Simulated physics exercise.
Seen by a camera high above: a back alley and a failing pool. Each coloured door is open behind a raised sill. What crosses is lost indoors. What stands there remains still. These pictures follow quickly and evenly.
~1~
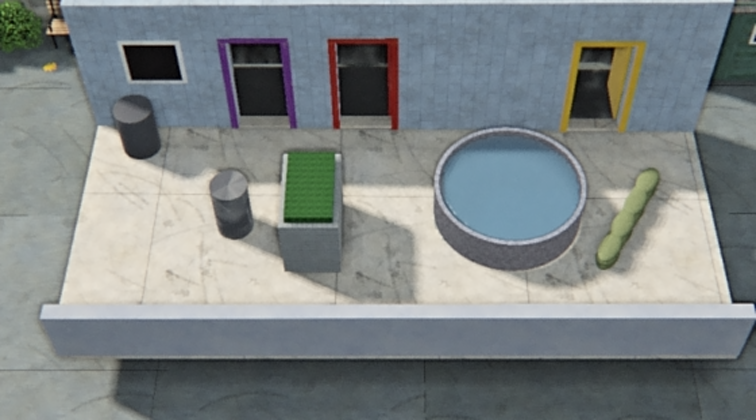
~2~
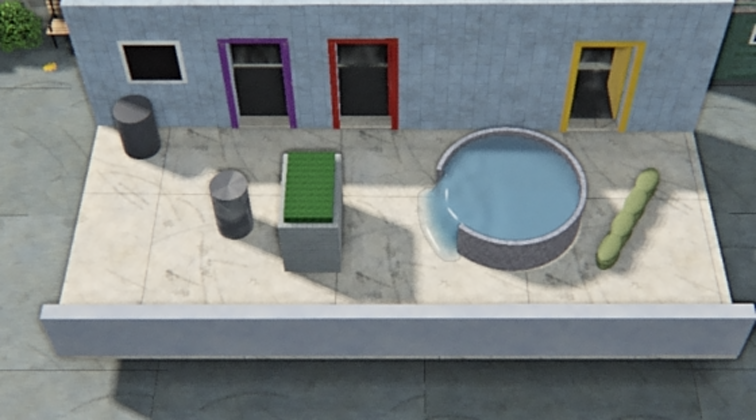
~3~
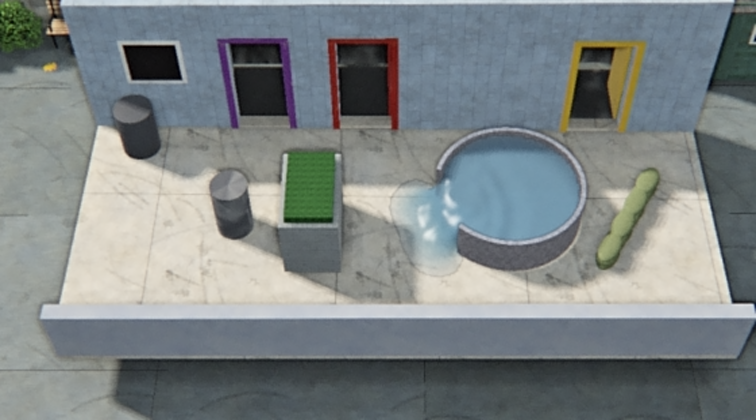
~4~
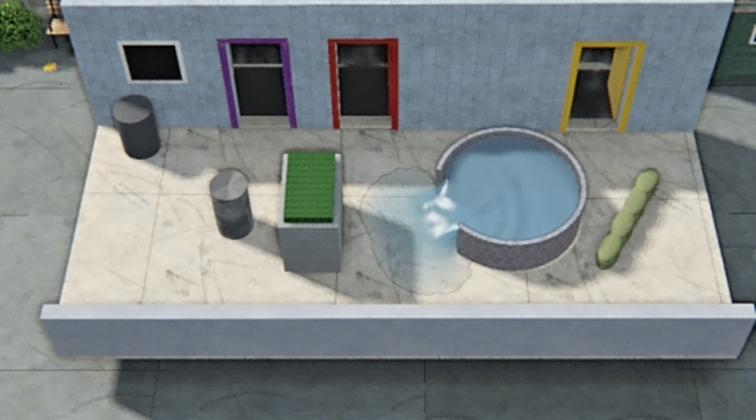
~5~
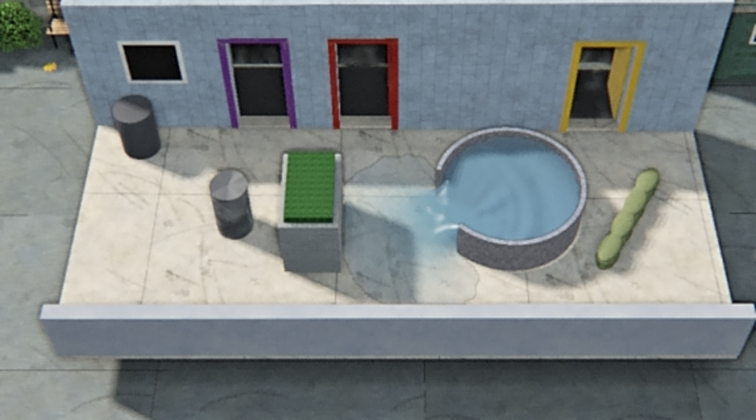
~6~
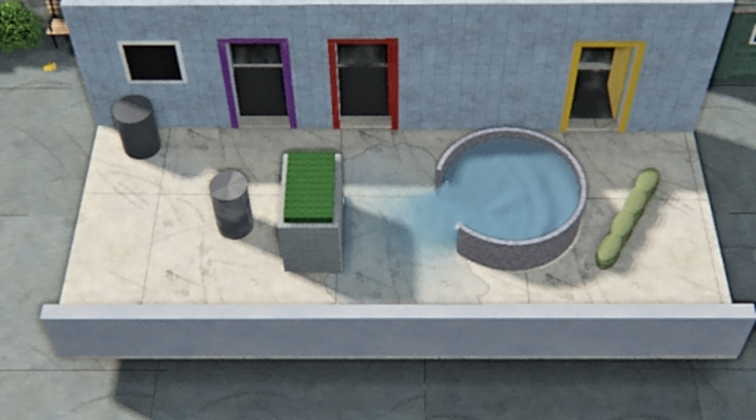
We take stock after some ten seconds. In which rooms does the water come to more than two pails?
The purple door lets in beyond two buckets. The yellow door keeps it to two buckets. The red door lets in beyond two buckets.
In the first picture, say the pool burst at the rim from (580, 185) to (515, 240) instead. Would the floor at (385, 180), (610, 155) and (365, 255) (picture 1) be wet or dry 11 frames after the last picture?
The three spots, in order, are spared, inundated and spared.
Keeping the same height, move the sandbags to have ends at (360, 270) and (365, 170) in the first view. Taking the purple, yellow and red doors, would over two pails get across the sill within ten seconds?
My call is that the purple door never gets there, the yellow door never gets there, and the red door goes beyond it.
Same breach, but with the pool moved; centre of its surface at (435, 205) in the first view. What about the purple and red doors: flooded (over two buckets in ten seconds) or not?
One by one: Purple door keeps below it; red door passes that mark.
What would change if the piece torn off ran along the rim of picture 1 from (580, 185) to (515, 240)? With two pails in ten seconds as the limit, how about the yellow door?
Note: Yellow door admits more.
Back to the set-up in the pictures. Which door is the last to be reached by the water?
It has to be the yellow-painted one.
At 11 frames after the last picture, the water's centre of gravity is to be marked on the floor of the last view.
Close to (436, 228).
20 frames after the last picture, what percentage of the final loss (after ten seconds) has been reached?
I make it 10 per cent.
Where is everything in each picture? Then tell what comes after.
The first frame shows the round pool at (510, 187) is whole and still.
In the second frame, the front is at (426, 193), out from the gap at (441, 217).
In the third frame, water pours out at (441, 219) and has run to (408, 187).
In the fourth frame, the front is at (417, 288), out from the gap at (441, 220).
In the fifth frame, water pours out at (441, 219) and has run to (371, 291).
In the sixth frame, the front is at (333, 291), out from the gap at (441, 219).
A moment on, water covers 25 % of the floor; the purple door not reached, the yellow door not reached, the red door wet at the sill, nothing in.
Next, water covers 35 % of the floor; the purple door under two buckets in, the yellow door not reached, the red door wet at the sill, nothing in.
Then, water covers 60 % of the floor; the purple door over two buckets in, the yellow door not reached, the red door over two buckets in.
Later, water covers 80 % of the floor; the purple door over two buckets in, the yellow door wet at the sill, nothing in, the red door far over two buckets in.
In the end, water covers 90 % of the floor; the purple door over two buckets in, the yellow door wet at the sill, nothing in, the red door far over two buckets in.
